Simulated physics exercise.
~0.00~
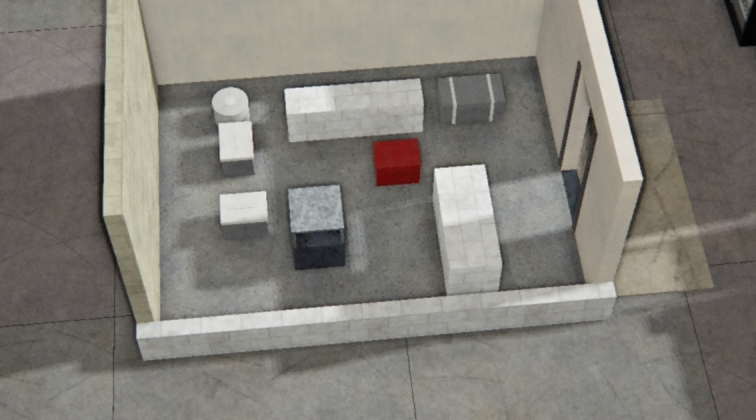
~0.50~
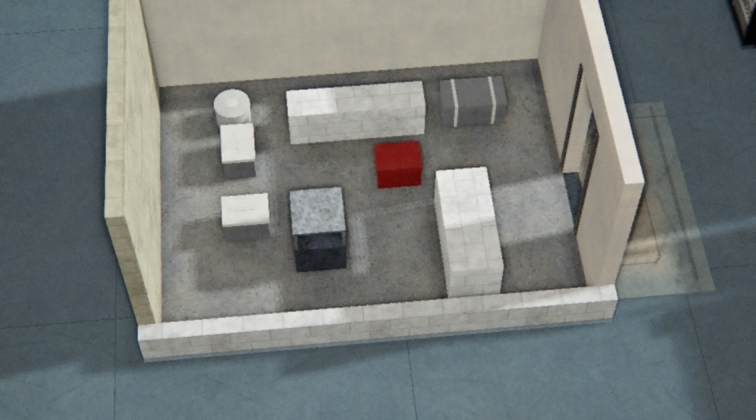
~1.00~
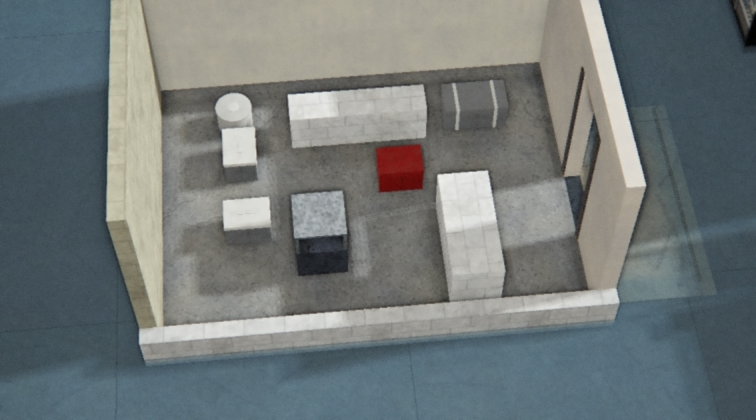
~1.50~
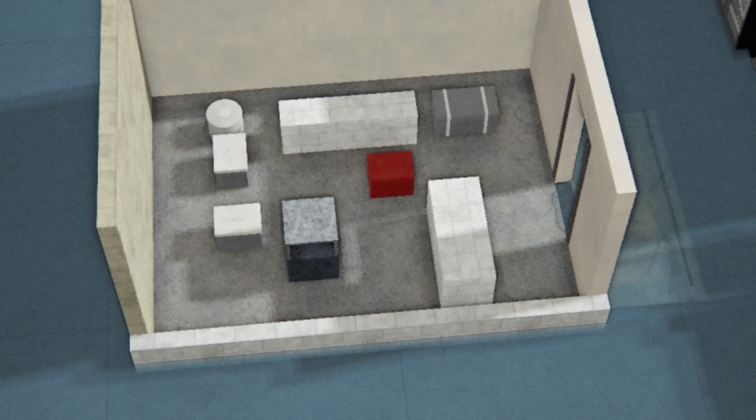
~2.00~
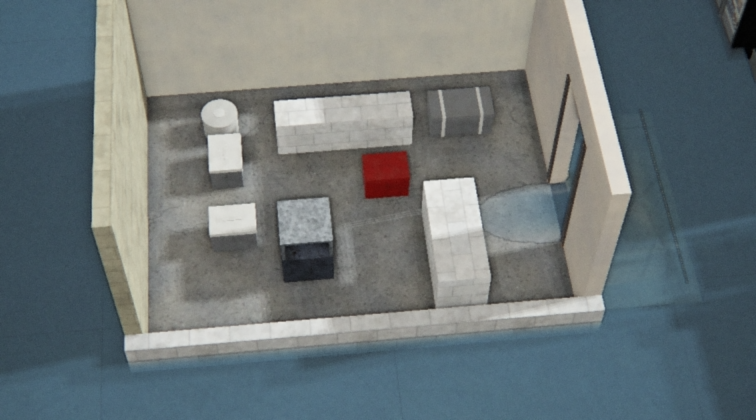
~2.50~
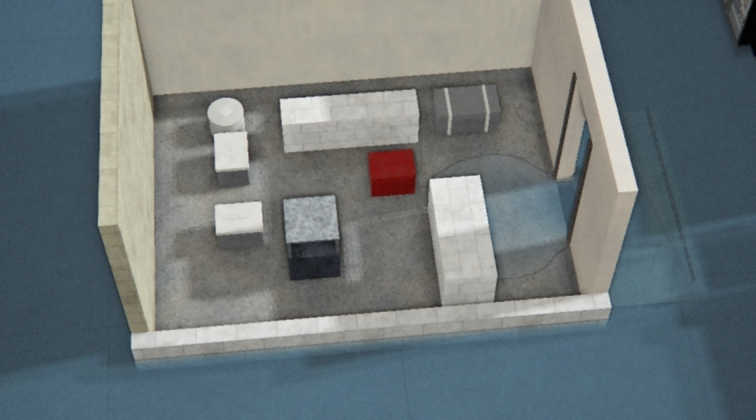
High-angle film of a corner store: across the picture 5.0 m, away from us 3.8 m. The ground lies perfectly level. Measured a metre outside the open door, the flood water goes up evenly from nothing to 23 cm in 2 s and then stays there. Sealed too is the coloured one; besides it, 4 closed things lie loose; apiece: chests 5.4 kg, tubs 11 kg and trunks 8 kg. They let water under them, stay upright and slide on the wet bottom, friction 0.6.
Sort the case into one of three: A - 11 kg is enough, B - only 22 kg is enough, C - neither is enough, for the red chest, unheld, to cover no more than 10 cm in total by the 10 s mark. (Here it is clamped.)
Case B.
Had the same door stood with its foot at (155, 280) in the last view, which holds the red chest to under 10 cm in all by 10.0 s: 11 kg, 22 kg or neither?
With that change, both options fail.
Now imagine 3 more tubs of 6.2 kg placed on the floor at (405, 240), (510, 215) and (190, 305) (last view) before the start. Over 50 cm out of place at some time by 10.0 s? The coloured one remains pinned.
First: Inside the limit; second: Beyond the limit; third: Inside the limit.
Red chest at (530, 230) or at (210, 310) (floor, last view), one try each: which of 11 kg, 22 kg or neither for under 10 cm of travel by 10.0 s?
Well, first neither mass is sufficient, and next only the heavy mass succeeds.
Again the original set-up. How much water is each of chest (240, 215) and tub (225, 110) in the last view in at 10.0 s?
First roughly 4 cm, second roughly 6 cm.
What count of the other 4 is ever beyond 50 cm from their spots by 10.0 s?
I count 2 of them.
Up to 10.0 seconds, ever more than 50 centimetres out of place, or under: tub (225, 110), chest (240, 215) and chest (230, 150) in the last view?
Respectively: Not exceeded, not exceeded, exceeded.
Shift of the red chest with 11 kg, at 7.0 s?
Roughly 20 cm.
After 3.5 s the red chest would be 5 cm from its start with 11 kg and 0 cm from its start with 22 kg; 3 cm of water round it then.
After 4.5 s the red chest would be 11 cm from its start with 11 kg and 0 cm from its start with 22 kg; 3 cm of water round it then.
After 7.0 s the red chest would be 18 cm from its start with 11 kg and 0 cm from its start with 22 kg; 4 cm of water round it then.
After 10.0 s the red chest would be 60 cm from its start with 11 kg and 0 cm from its start with 22 kg; 6 cm of water round it then.
